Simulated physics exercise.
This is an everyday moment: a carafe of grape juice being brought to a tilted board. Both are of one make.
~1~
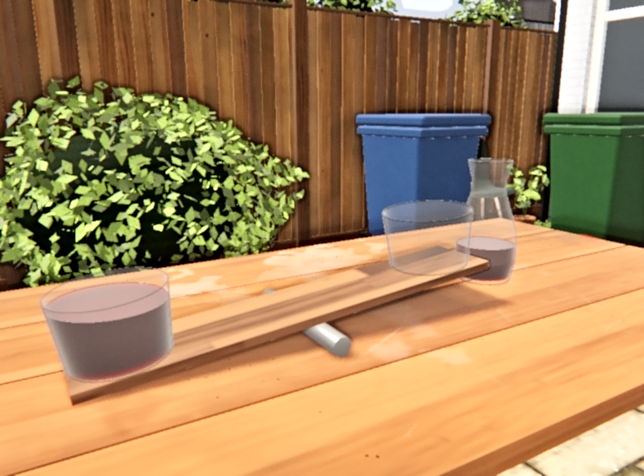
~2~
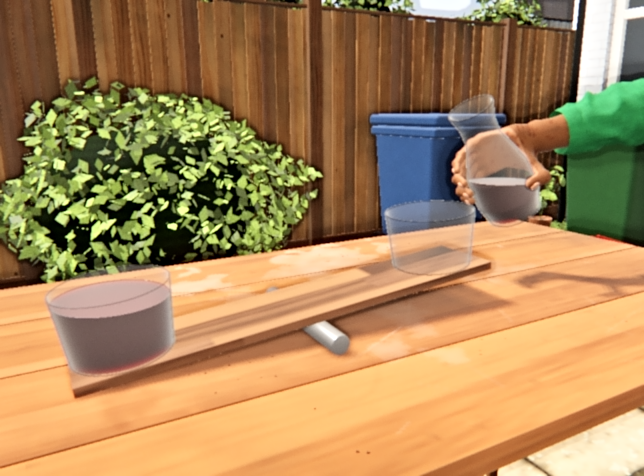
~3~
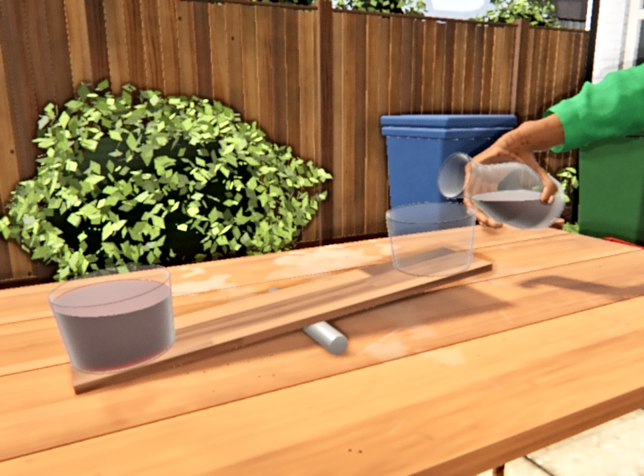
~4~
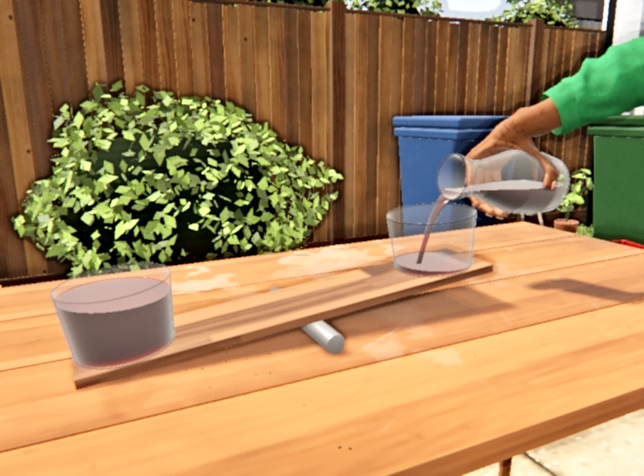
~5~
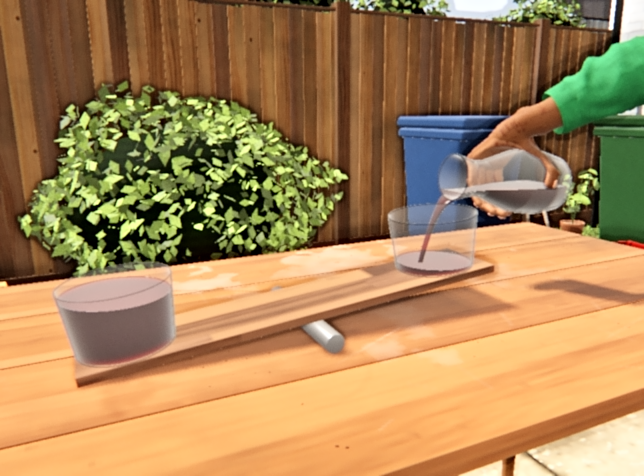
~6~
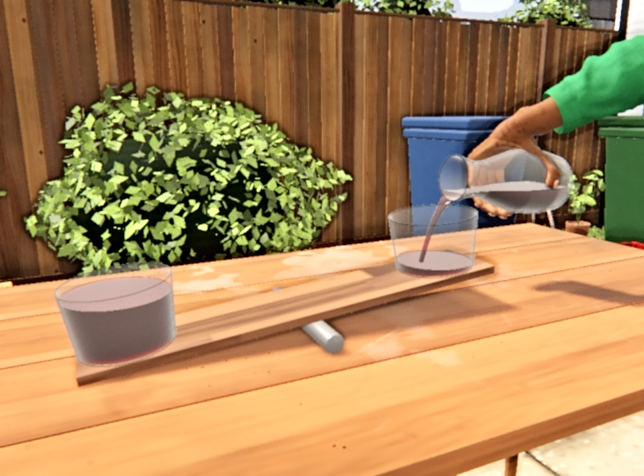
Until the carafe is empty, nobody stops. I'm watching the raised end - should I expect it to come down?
No, it should stay up.
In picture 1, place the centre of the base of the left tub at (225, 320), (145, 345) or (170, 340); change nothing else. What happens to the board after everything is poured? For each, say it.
As listed: Goes down there, keeps its lean, stays.
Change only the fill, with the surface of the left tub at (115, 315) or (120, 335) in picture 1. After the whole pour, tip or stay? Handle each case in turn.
Try one stays where it is and try two tilts the other way.
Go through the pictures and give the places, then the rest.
In the first frame, nothing is moving yet; carafe (487, 218) about a quarter full; right tub (428, 236) empty, raised; left tub (113, 321) about three quarters full, on the low side.
In the second frame, the carafe is picked up; pipe (337, 342); right tub (430, 235) empty.
In the third frame, the carafe leans over the right tub; carafe (499, 190) tipped 75° with all of its load; right tub (431, 237) empty.
In the fourth frame, the grape juice is flowing; pipe (332, 341); right tub nearly empty, surface at (433, 261); left tub about three quarters full, surface at (115, 294).
In the fifth frame, the grape juice is flowing; carafe (502, 180) tipped 85° with nearly all of its load; right tub (433, 238) nearly empty.
In the sixth frame, the grape juice is flowing; pipe (331, 341); right tub nearly empty, surface at (434, 260); left tub about three quarters full, surface at (117, 293).
Next, the right tub is about a quarter full; the board leans as before.
After that, the right tub is about a third full; the board leans as before.
Finally, the right tub is about half full; the board leans as before.
